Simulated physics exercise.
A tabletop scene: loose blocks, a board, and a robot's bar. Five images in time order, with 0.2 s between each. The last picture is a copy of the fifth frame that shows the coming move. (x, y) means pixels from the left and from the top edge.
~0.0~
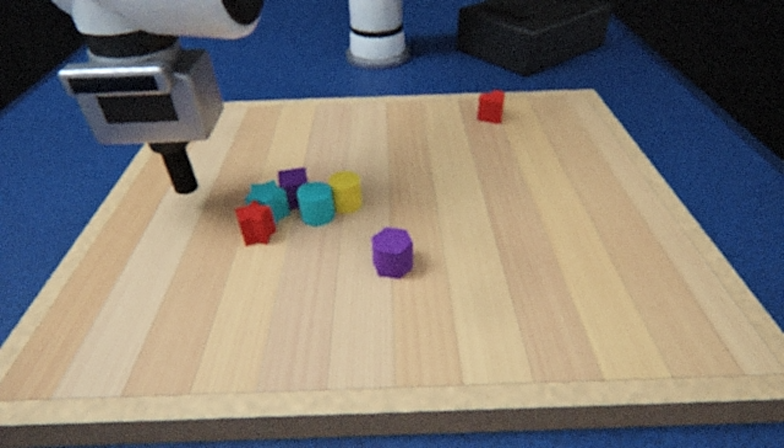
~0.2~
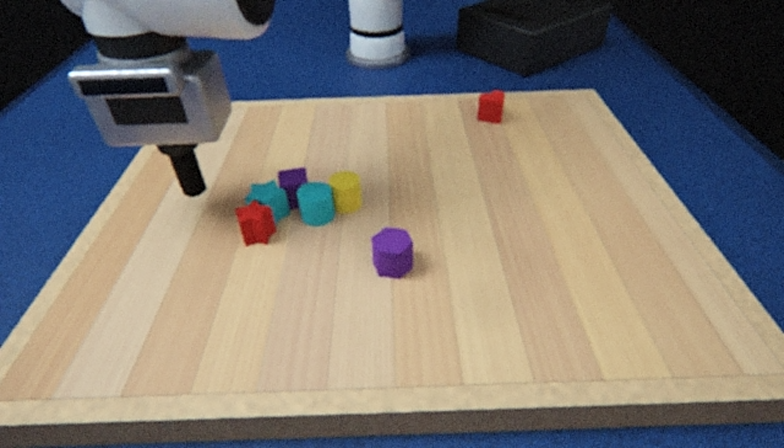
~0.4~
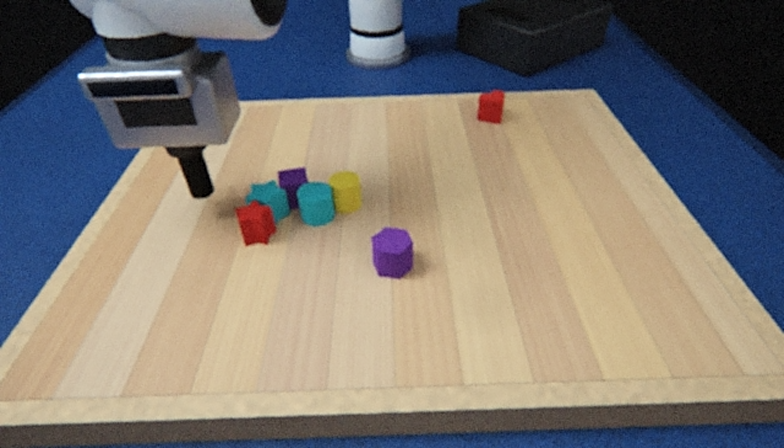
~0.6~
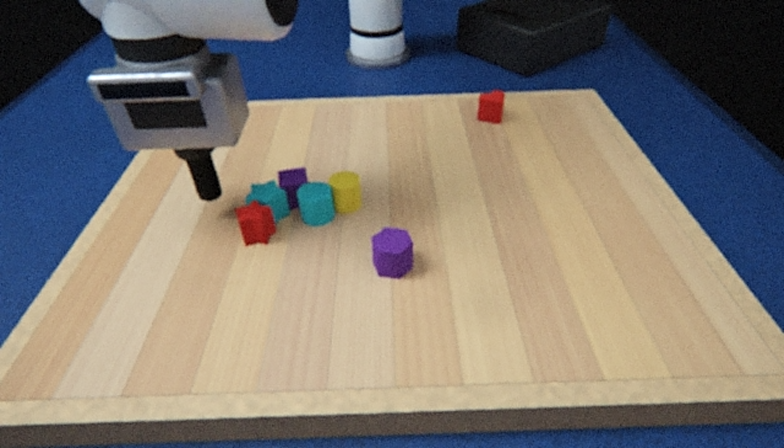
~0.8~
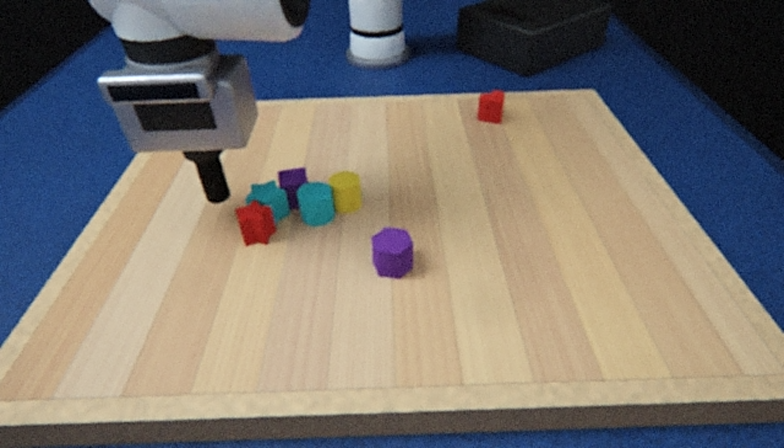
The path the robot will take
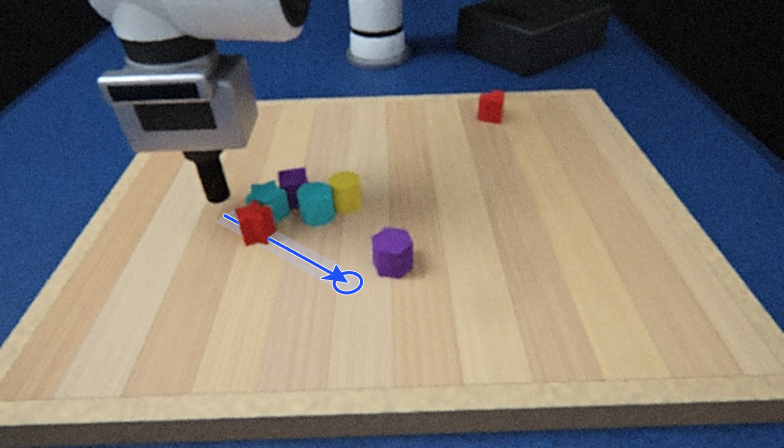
On a wooden board over a blue surface, a robot arm slid its dark bar a short way right, nearing the red and turquoise star-shaped blocks, while all the colourful blocks stayed still.
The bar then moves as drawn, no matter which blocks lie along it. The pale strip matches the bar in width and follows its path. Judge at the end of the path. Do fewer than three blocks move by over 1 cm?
Yes - that is the case.
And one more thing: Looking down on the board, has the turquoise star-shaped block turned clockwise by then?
No - that is not the case.
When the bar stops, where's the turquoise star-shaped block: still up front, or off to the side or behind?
It is gone from the front.
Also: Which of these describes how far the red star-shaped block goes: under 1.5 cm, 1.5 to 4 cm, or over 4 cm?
It ends farther than 4 cm from its spot.
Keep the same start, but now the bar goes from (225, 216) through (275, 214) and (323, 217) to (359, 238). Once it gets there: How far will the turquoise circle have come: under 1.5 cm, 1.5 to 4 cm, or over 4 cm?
Final distance: More than 4 cm.
Path on the board, from (225, 216) to (348, 282).
The first path, step by step. One third of the way, bar (257, 217); red star-shaped block (267, 223); turquoise star-shaped block (274, 195), turned 55° anticlockwise.
Two thirds of the way, bar (300, 239); red star-shaped block (300, 250), turned 30° clockwise; turquoise star-shaped block (276, 196), turned 65° anticlockwise.
At the end, bar (346, 264); red star-shaped block (315, 267), turned 90° clockwise; turquoise star-shaped block (276, 196), turned 65° anticlockwise; purple hexagon in place.
